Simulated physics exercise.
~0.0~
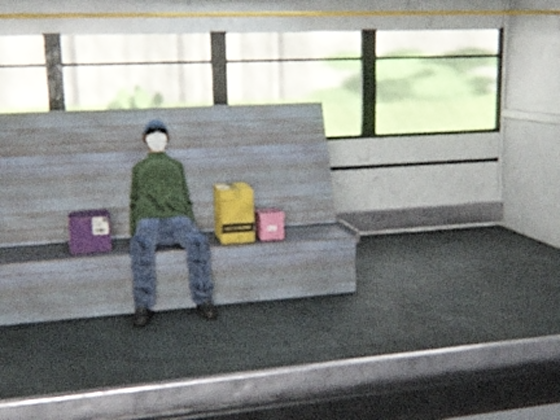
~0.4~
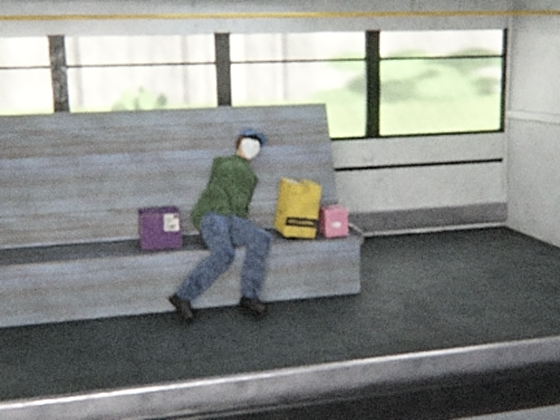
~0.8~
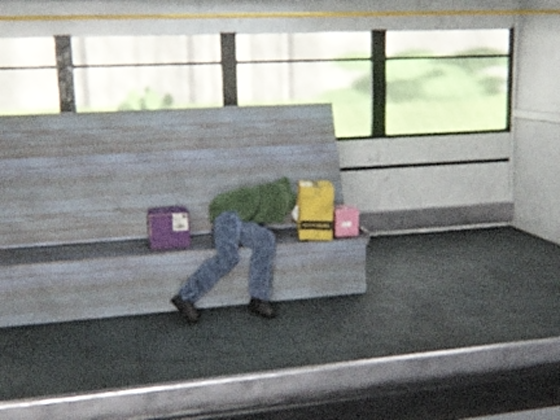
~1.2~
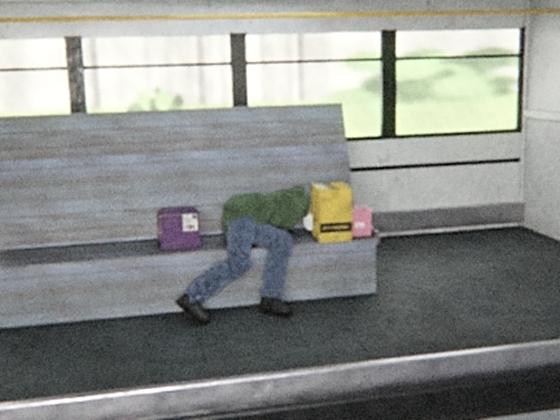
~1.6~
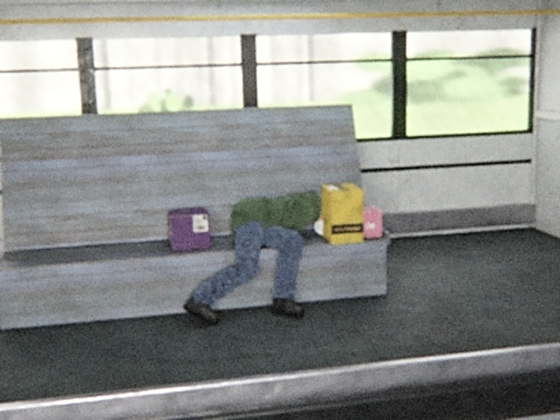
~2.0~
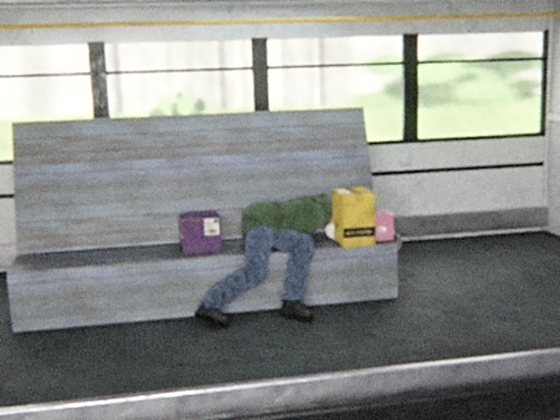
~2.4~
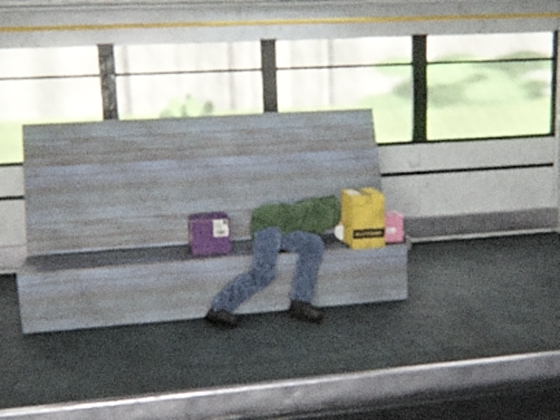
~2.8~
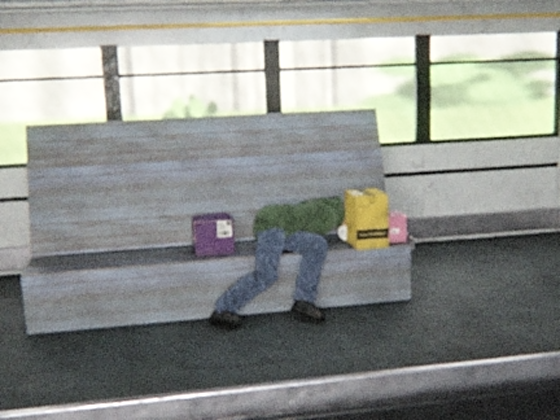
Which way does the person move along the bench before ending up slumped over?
The person slides to the right along the bench and slumps over toward the yellow pack on that side.
